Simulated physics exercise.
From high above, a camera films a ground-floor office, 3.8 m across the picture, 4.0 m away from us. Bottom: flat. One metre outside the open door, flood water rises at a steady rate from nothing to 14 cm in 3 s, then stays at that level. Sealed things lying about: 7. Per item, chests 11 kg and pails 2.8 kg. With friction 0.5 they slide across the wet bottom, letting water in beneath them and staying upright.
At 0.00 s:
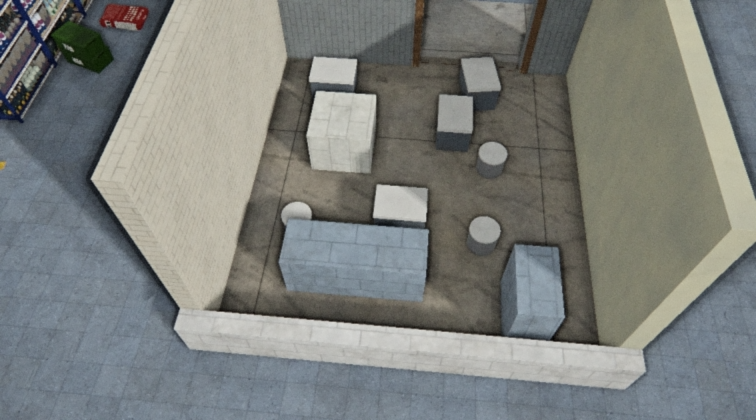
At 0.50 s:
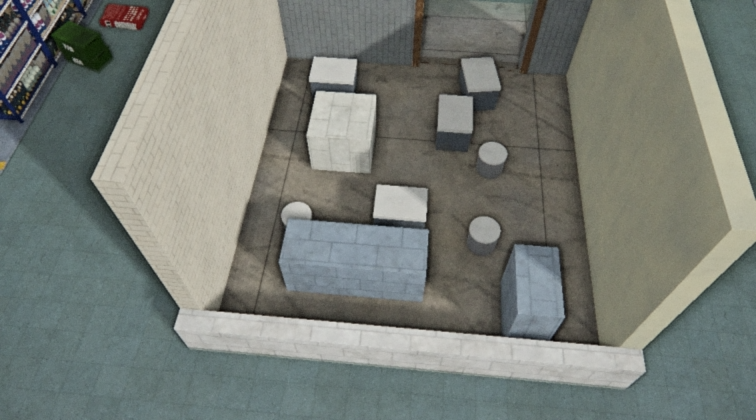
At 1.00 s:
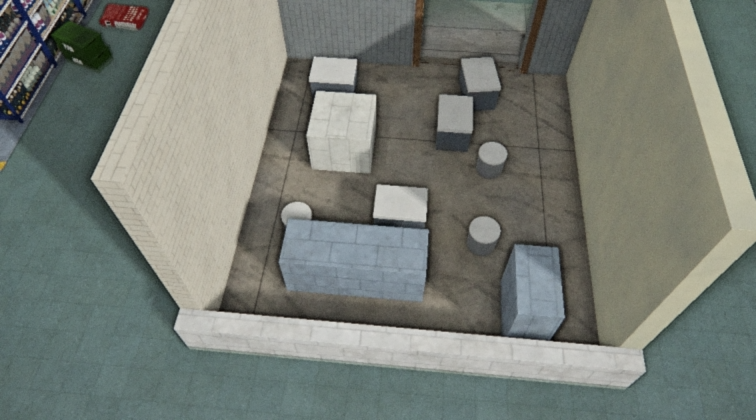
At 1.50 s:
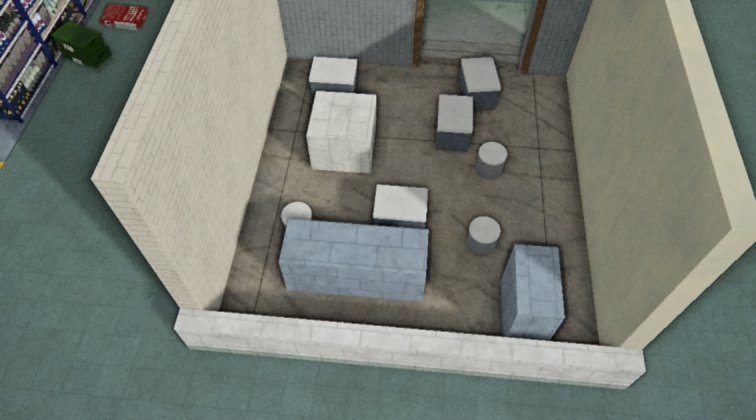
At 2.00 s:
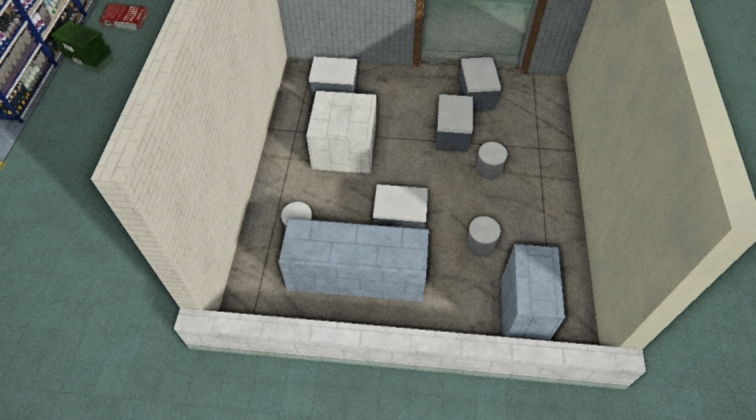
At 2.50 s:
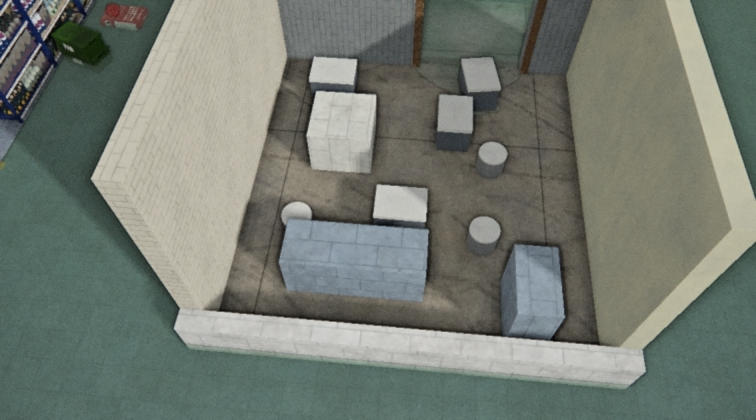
Ground-floor office seen from high above, pale blocks and round pails staying still while the floor outside turns from blue-grey to green.
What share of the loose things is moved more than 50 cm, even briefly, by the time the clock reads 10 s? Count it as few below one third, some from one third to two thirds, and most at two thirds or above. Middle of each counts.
Most.
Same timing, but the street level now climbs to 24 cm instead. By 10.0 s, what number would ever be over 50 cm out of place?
Count: 7.
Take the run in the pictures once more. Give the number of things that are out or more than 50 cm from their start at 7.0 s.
My count gives 3.
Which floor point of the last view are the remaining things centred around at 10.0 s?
About (403, 248).
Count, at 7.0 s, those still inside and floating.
3.
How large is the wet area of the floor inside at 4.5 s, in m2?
About 5.0 m2.
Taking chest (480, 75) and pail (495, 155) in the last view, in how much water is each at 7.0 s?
Depths: Near 6 cm, then near 6 cm.
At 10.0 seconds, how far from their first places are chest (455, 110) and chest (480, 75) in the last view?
Respectively 200 and 350 centimetres.
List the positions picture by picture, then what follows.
In the first frame, a chest at (401, 202) rests on the ground; a chest at (456, 112), on the bottom; 0.0 m2 under water; 0 of 7 have shifted.
In the second frame, a chest at (401, 202) rests on the ground; a chest at (456, 112) rests on the ground; 0.0 m2 under water; 0 of 7 have shifted.
In the third frame, a chest at (401, 202) rests on the ground; a chest at (456, 112), on the bottom; water covers 0.0 m2; 0 of 7 have shifted.
In the fourth frame, a chest at (401, 202) rests on the ground; a chest at (456, 112), on the bottom; 0.0 m2 under water; 0 of 7 have shifted.
In the fifth frame, a chest at (401, 202) rests on the ground; a chest at (456, 112) rests on the ground; water covers 0.0 m2; 0 of 7 have shifted.
In the sixth frame, a chest at (401, 202), on the bottom; a chest at (456, 112) rests on the ground; water covers 0.4 m2; 0 of 7 have shifted.
After 3.5 s 0 of 7 are over 50 cm from their spots; 0 afloat.
After 4.5 s 0 of 7 are over 50 cm from their spots; 0 afloat.
After 7.0 s 3 of 7 are over 50 cm from their spots; 3 afloat.
After 10.0 s 5 of 7 are over 50 cm from their spots, and 5 have been at some point; 6 afloat.
